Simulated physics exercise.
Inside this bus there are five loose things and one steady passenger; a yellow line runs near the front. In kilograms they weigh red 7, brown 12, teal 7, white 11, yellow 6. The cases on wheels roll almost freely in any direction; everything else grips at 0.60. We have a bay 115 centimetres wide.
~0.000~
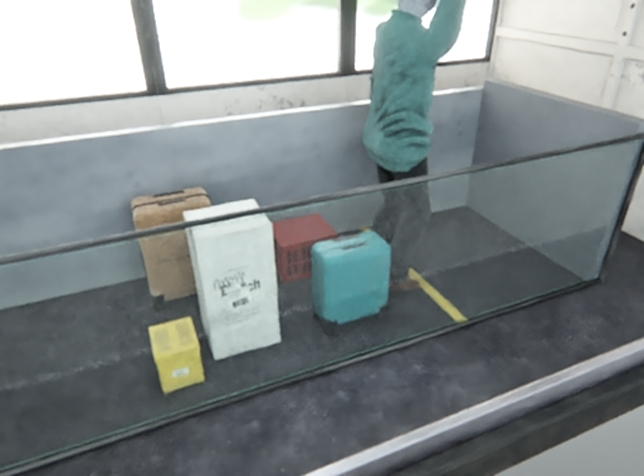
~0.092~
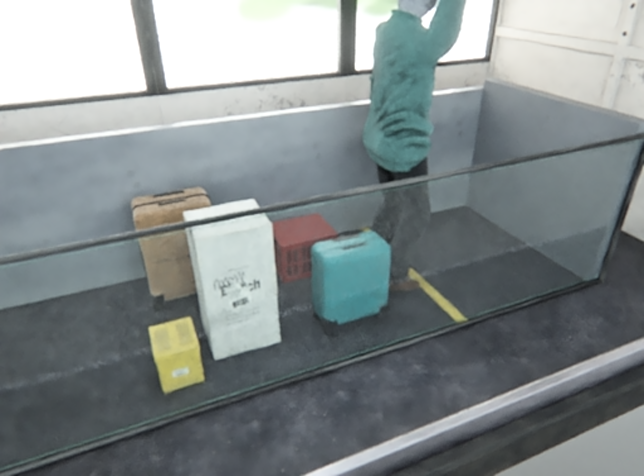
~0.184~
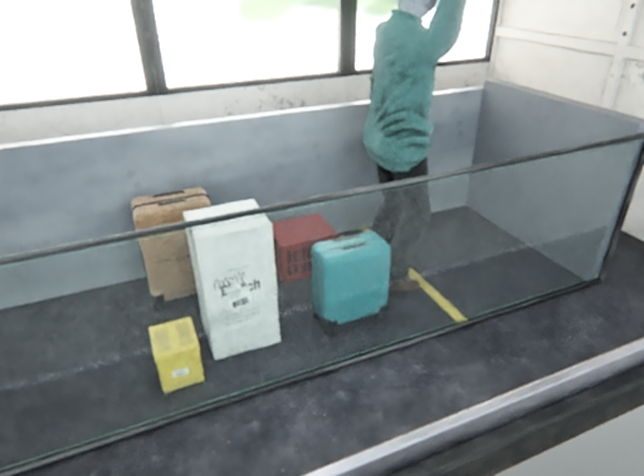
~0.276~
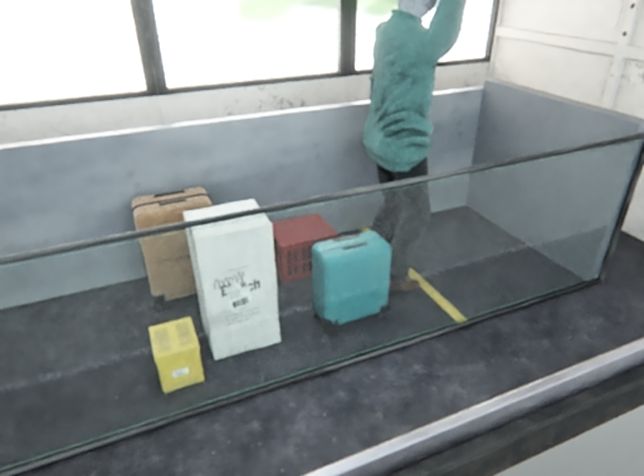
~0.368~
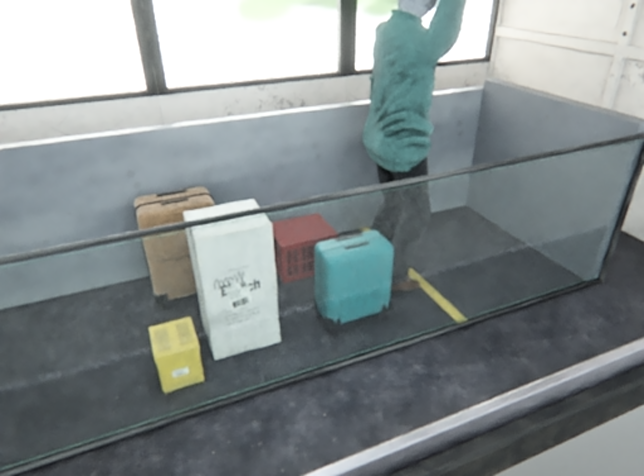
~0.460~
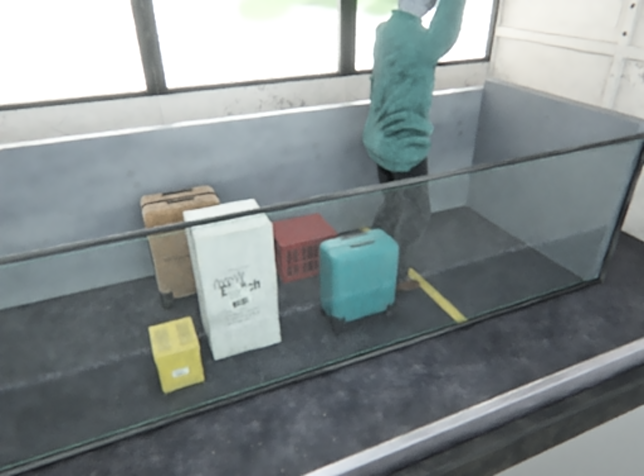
A person in a teal top stood still with an arm raised behind a glass panel, while the teal and brown suitcases crept slightly right and the white bag, yellow box and red crate stayed put.
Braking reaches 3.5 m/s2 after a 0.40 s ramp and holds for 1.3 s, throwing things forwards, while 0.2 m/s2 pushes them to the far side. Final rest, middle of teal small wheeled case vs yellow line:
Not past.
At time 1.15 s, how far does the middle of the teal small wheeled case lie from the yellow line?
Measured short of the mark: Approx. 30 cm.
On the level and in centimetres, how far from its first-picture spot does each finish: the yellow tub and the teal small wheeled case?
Roughly: Yellow tub 0; teal small wheeled case 25.
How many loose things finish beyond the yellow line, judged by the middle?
2 of the loose things.
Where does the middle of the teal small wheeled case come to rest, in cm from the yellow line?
Short side, near 30 cm.
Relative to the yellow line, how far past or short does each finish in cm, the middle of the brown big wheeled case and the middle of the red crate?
Final: Brown big wheeled case 30 cm beyond, red crate 70 cm beyond.
After 0.75 s the teal small wheeled case is 38 cm short of the yellow line, tilted 0°, near (382, 279) in the last picture's view.
After 1.15 s the teal small wheeled case is 31 cm short of the yellow line, tilted 0°, near (398, 281) in the last picture's view; the brown big wheeled case 59 cm short of the yellow line, tilted 0°.
After 1.65 s the teal small wheeled case is 31 cm short of the yellow line, tilted 0°, near (398, 281) in the last picture's view; the brown big wheeled case 12 cm past the yellow line, tilted 0°.
Final state at 2.5 s, red crate crosses the yellow line; brown big wheeled case crosses the yellow line; teal small wheeled case stops short of the yellow line; white tall bag stops short of the yellow line; yellow tub stops short of the yellow line.
